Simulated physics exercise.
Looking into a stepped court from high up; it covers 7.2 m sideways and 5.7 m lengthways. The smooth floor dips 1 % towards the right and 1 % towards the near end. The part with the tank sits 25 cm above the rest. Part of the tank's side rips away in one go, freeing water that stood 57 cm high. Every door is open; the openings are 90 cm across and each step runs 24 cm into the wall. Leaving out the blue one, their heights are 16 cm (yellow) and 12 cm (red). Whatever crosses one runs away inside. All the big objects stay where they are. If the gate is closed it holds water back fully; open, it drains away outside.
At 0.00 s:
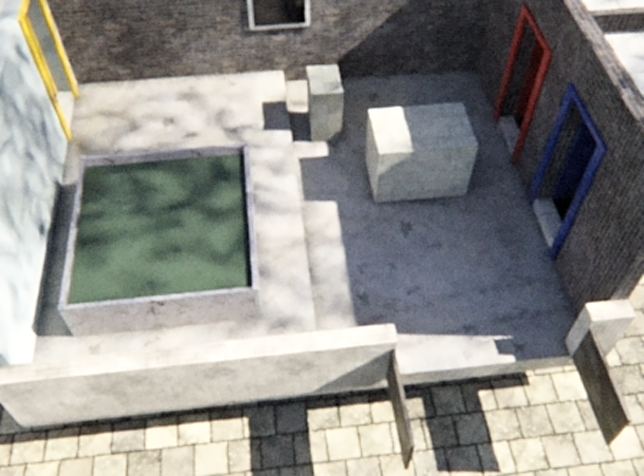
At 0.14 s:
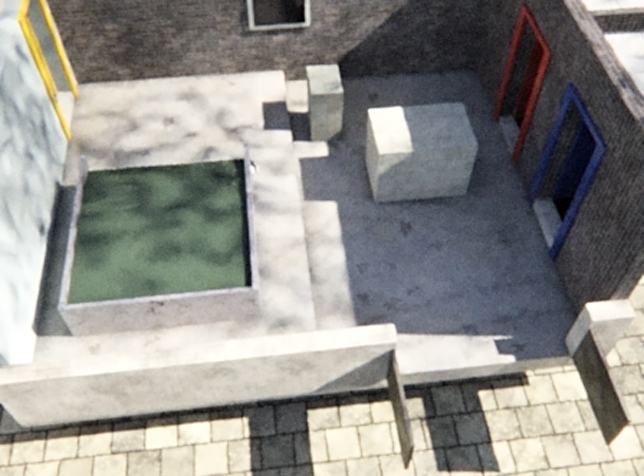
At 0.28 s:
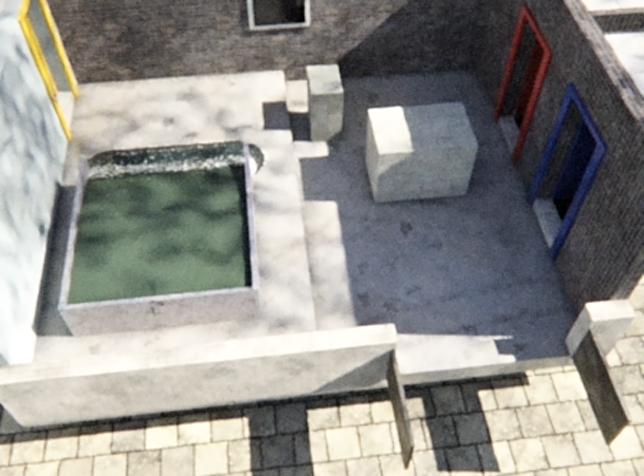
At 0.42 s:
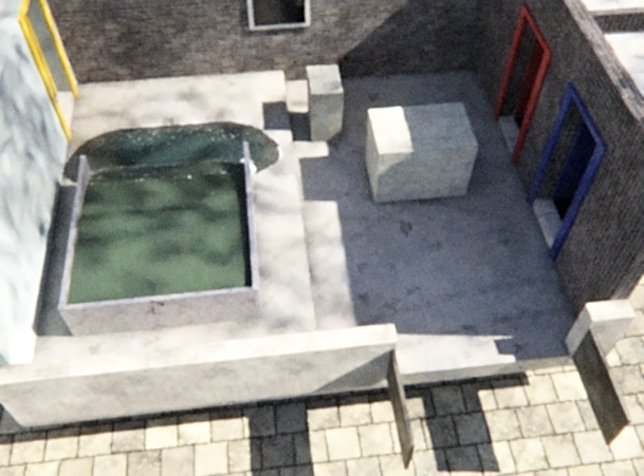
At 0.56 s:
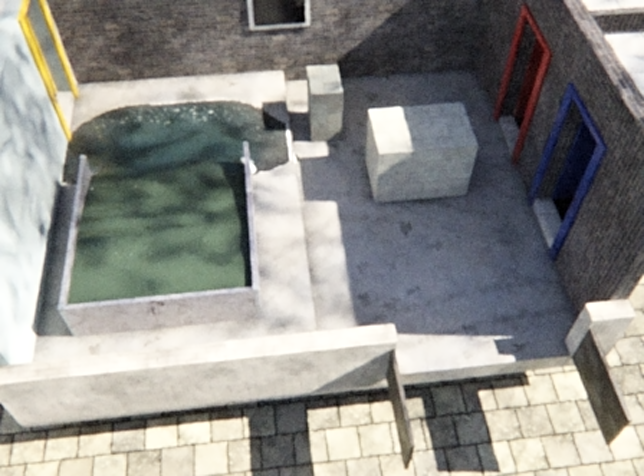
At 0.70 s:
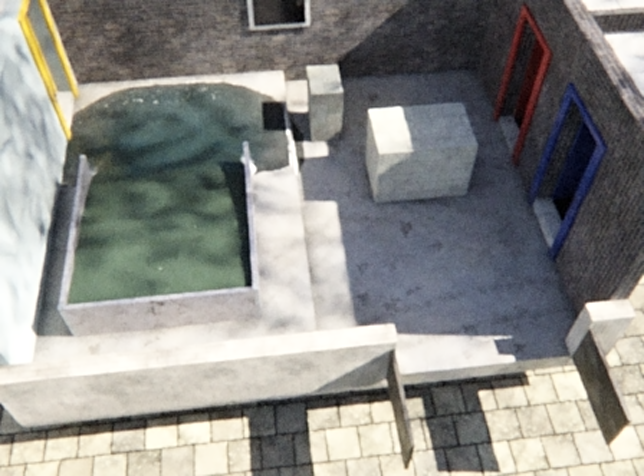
At the start, green water lies still in a square tank on the raised left part of a stepped court, with yellow, red and blue doorways around it. The tank's far side gives way, and foaming water pours out, spreading across the pale floor behind toward the back wall.
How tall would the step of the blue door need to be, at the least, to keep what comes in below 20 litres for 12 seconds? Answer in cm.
At least 5.5 cm or so.
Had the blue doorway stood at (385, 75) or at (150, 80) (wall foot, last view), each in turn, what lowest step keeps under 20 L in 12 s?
About 7.0 and 30 cm.
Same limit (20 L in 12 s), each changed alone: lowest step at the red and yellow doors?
About 14.5 cm at red and 27 cm at yellow.
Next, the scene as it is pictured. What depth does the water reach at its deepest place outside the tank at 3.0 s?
Up to some 32 cm.
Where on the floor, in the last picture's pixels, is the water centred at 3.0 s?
Around (195, 152).
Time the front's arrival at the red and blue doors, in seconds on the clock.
Red 3.2 s, blue 4.0 s.
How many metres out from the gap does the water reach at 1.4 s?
About 3.4 m.
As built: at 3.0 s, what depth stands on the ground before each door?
Depths in cm: Yellow 29, red 0, blue 0.
After 1.4 s water covers 25 % of the floor, deepest (36 cm) near (171, 82); it has not reached the blue door.
After 3.0 s water covers 40 % of the floor, deepest (32 cm) near (160, 110); it has not reached the blue door.
After 12.0 s water covers 95 % of the floor, deepest (12 cm) near (570, 327); 6 cm at the blue door, 0 litres in over its 20 cm step.
At the blue door as built, the water arrived by 4.0 s and peaked near 11 cm at 7.0 s.
Run again over the same 12 s with other heights there, 31 litres in over 4.5 cm, 15 litres over 6 cm. The limit of 20 litres is kept from about 5.5 cm up.
